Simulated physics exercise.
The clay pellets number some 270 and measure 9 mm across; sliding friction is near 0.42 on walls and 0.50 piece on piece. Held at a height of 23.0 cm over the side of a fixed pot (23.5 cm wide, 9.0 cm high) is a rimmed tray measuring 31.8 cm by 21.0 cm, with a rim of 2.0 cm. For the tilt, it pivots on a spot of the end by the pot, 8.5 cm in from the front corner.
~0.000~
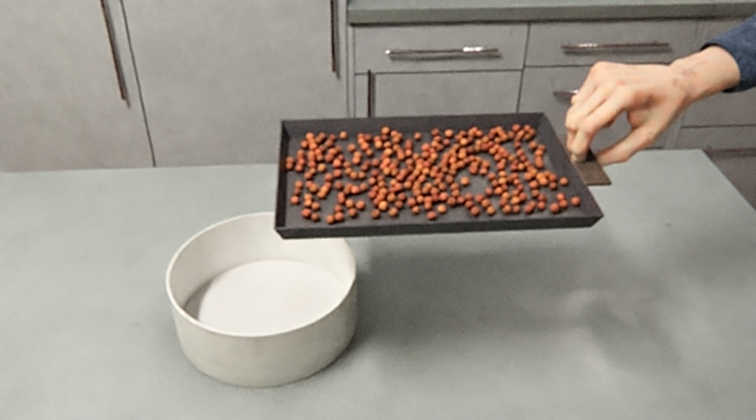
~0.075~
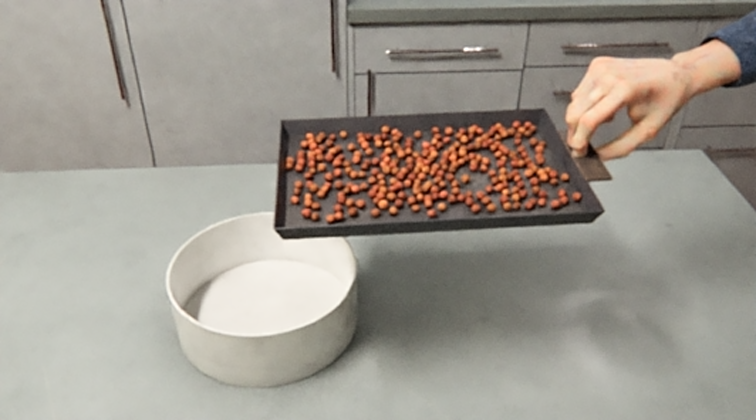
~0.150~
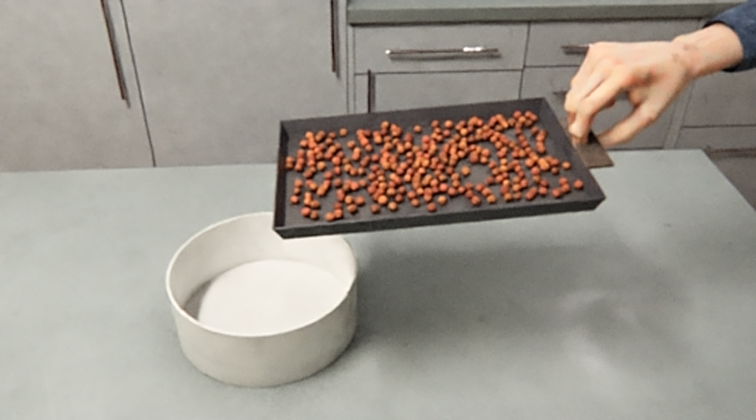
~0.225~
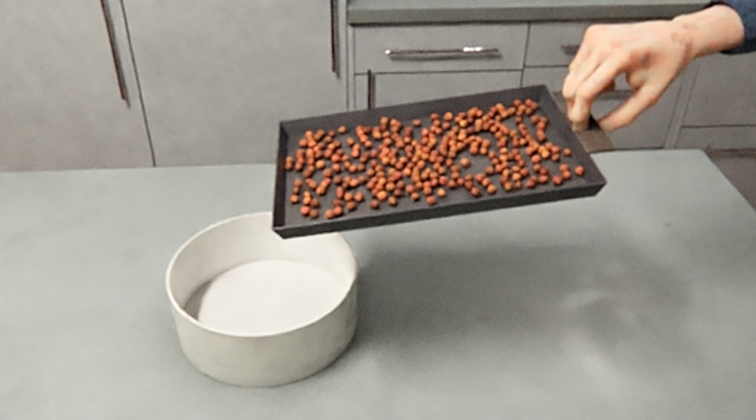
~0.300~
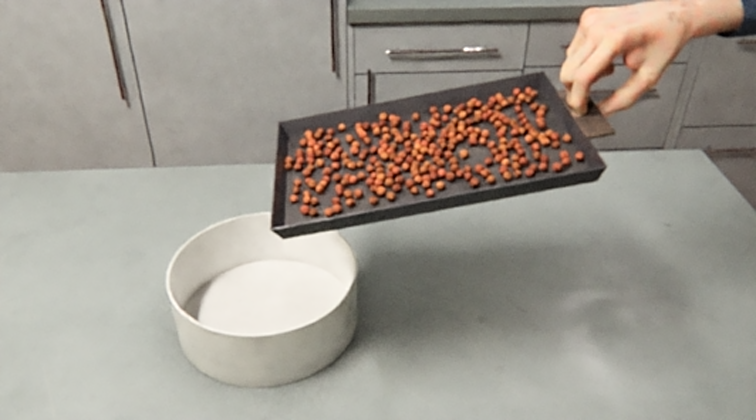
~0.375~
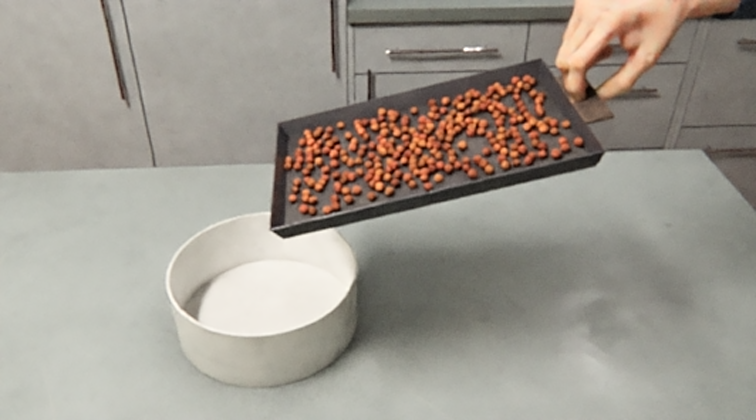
A black rimmed tray scattered with small reddish-brown pellets is held above a grey counter in a kitchen with grey cabinets, seen from slightly above by a still camera. A hand reaching in from the right grips the tray's right end, while a round, empty whitish pot sits below its left end. The hand raises the right end, slanting the tray leftward, and the pellets stay spread across it.
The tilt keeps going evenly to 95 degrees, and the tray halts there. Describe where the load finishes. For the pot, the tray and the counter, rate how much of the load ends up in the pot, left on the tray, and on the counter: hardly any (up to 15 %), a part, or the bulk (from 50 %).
Pot: The bulk; tray: Hardly any; counter: Hardly any.
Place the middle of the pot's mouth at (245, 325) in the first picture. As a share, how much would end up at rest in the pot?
Estimate: ~ 55 %.
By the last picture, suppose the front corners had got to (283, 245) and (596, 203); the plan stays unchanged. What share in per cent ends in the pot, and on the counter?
The pot gets 20 and the counter 80.
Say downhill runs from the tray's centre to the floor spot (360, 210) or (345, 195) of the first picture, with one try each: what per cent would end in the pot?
25 and 55 %.
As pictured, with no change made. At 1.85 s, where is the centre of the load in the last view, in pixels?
I'd put it close to (279, 168).
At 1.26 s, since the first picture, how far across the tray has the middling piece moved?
Displacement on the tray: Roughly 10 cm.
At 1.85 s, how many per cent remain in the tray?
Estimate: About 80 percent.
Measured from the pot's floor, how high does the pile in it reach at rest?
My guess is around 2.0 centimetres.
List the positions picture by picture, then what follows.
The first frame shows tray tilt 0 degrees, front corners at (282, 224) and (594, 211); middle of the pieces at (426, 172); pot at (263, 267).
The second frame shows tray tilt 1 degrees, front corners at (282, 224) and (595, 207); middle of the pieces at (426, 170).
The third frame shows tray tilt 4 degrees, front corners at (281, 224) and (596, 194), lowest corner left back; middle of the pieces at (426, 164).
The fourth frame shows tray tilt 7 degrees, front corners at (280, 223) and (597, 179), lowest corner left back; middle of the pieces at (425, 157).
The fifth frame shows tray tilt 10 degrees, front corners at (279, 223) and (596, 164), lowest corner left back; middle of the pieces at (424, 151).
The sixth frame shows tray tilt 13 degrees, front corners at (277, 223) and (595, 149), lowest corner left back; middle of the pieces at (423, 144); pot at (263, 267). Its pace works out near 45 degrees a second.
After 1.26 s, tilt 51 degrees; the tray holds 95 %, the pot 0 %.
Then, at 1.85 s, tilt 77 degrees; the tray holds 80 %, the pot 5 %.
After 2.49 s, tilt 95 degrees; the tray holds 0 %, the pot 95 %.
By 3.1 s all is still; pot 95 %, tray 0 %, counter 5 %.
